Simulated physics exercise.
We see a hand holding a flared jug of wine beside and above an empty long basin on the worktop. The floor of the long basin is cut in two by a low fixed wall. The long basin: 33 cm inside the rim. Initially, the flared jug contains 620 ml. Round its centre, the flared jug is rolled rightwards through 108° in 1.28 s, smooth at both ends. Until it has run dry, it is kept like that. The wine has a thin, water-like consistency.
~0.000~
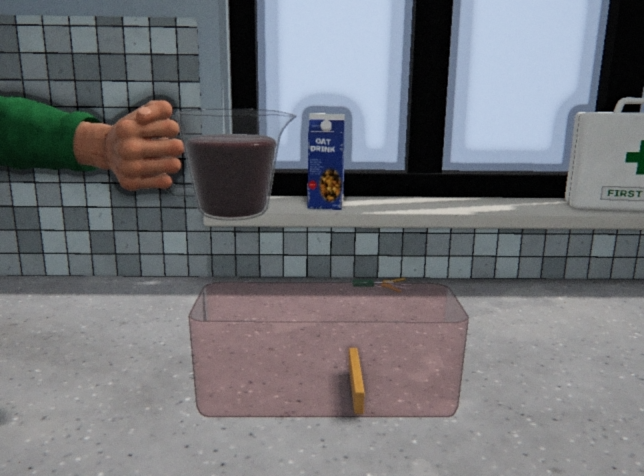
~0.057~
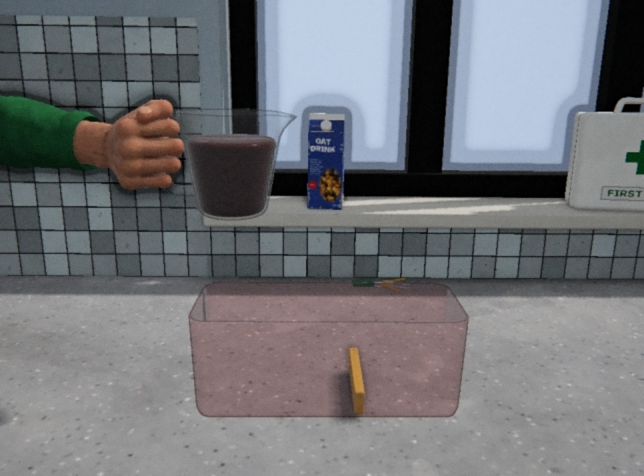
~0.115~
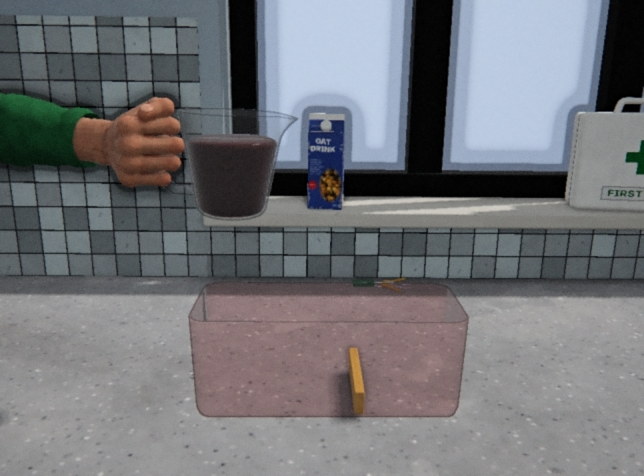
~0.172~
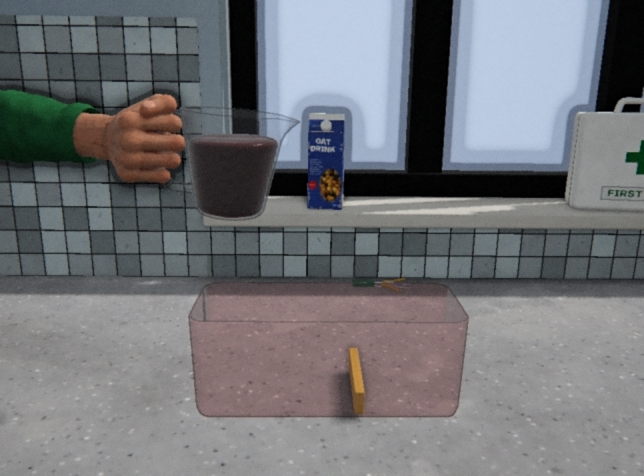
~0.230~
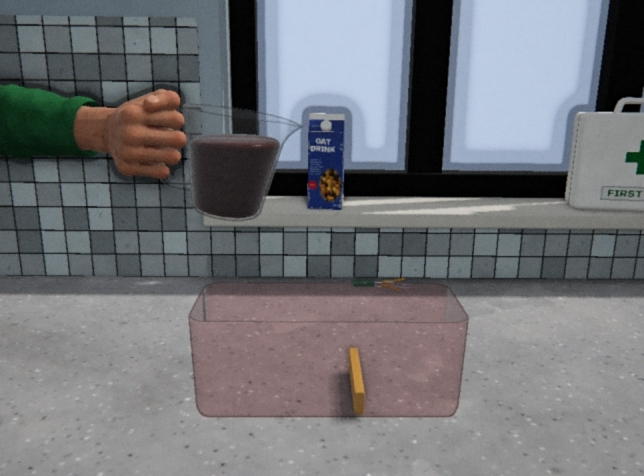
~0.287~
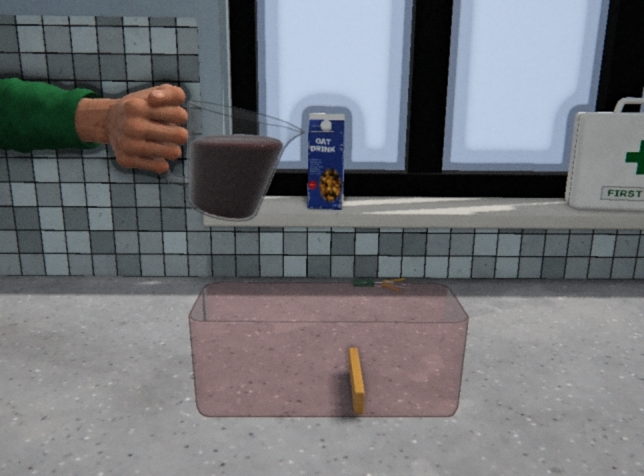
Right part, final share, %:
46 %.
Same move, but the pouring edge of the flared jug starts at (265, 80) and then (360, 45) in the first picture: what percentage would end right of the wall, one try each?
First 10, then 45 per cent.
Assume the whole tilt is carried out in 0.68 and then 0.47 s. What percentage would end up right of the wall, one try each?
20 and 20 %.
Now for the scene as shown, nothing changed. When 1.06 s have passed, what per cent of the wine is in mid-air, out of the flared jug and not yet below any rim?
Airborne fraction: Approx. 20 %.
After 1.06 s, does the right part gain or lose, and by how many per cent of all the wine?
Net gain of about 6.
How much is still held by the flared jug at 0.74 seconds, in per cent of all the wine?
78 %.
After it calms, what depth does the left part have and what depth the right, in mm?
The left ends up at roughly 12 mm, with the right at roughly 20 mm.
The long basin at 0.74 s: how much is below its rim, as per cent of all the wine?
Fraction in basin: Approx. 3%.
Then, 0.74 s in, the tilt is 66° and 79 per cent is still to pour, 1 is left of the wall and 2 right of it.
Then, 1.06 s in, the tilt is 101° and 16 per cent is still to pour, 24 is left of the wall and 40 right of it.
Then, 1.41 s in, the tilt is 108° and 0 per cent is still to pour, 52 is left of the wall and 46 right of it.
Then, 1.78 s in, the tilt is 108° and 0 per cent is still to pour, 52 is left of the wall and 46 right of it.
Finally, 52 per cent lies left of the wall, 46 right of it and 1 outside.
